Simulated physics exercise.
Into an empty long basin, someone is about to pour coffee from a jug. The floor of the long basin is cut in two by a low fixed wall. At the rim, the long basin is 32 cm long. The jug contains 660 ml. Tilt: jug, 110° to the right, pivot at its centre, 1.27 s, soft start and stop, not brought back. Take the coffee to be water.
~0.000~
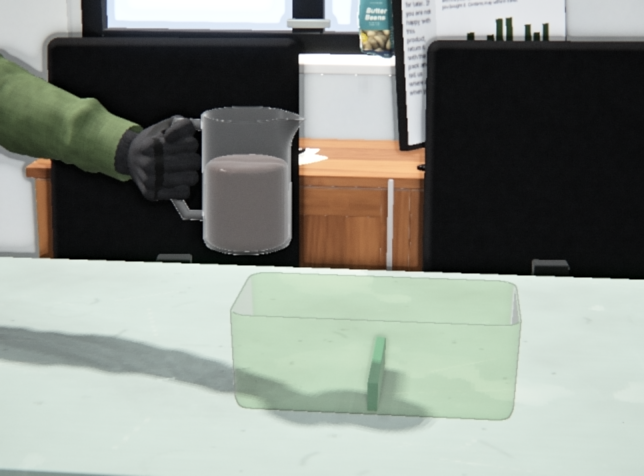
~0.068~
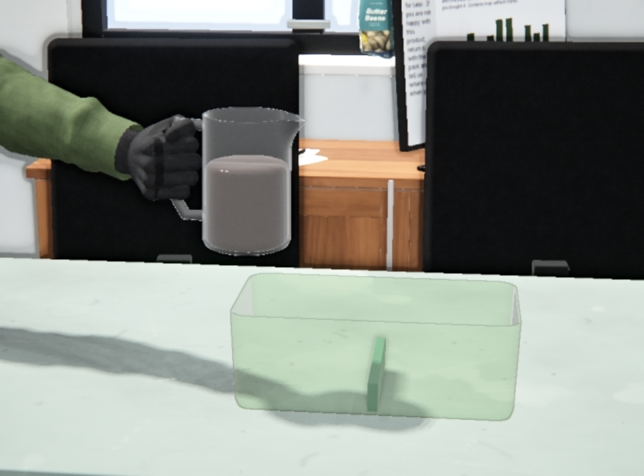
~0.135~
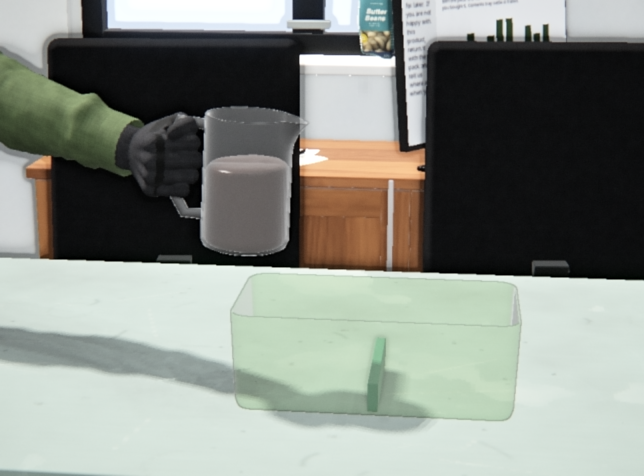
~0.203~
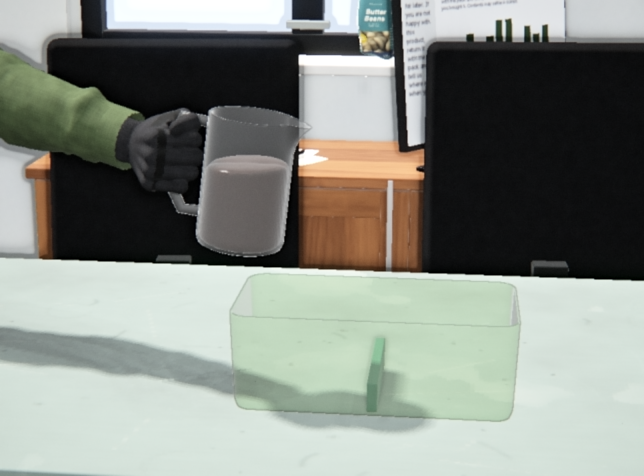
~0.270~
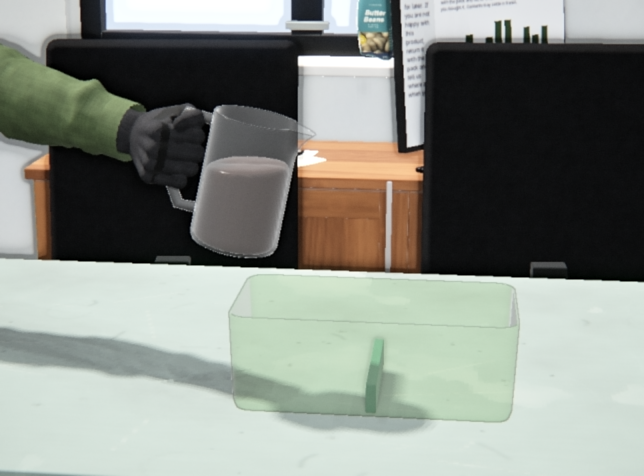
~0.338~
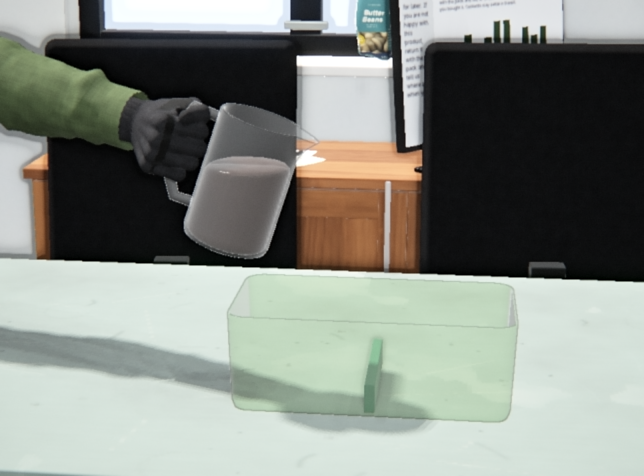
In an office with dark screens and a wooden cabinet behind a pale tabletop, a gloved hand in a green sleeve holds a clear jug of coffee upright above an empty, see-through green basin. The jug barely moves at first, then tilts modestly to the right, the liquid staying level inside.
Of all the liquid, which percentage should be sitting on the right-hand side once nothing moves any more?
Around 36 per cent should be sitting there.
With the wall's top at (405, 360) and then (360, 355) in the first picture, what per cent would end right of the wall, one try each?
Around 5 and 70 percent, in that order.
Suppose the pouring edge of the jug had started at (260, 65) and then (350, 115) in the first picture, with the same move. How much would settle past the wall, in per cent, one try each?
Roughly 10 per cent the first time and 90 per cent the second.
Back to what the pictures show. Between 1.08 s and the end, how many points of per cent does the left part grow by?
Change: Approx. 42 %.
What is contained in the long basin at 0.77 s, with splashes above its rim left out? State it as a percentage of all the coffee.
Around 0 percent.
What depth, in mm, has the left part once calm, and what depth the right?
The left side settles near 18 mm and the right side near 10 mm.
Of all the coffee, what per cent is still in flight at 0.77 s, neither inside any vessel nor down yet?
5 %.
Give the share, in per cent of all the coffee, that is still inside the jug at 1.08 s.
Near 38 percent, more or less.
After 0.77 s the tilt is 73° and 95 per cent is still to pour, 0 is left of the wall and 0 right of it.
After 1.08 s the tilt is 104° and 39 per cent is still to pour, 21 is left of the wall and 21 right of it.
After 1.41 s the tilt is 110° and 3 per cent is still to pour, 58 is left of the wall and 35 right of it.
After 1.77 s the tilt is 110° and 0 per cent is still to pour, 62 is left of the wall and 36 right of it.
In the end 62 per cent lies left of the wall, 36 right of it and 2 outside.
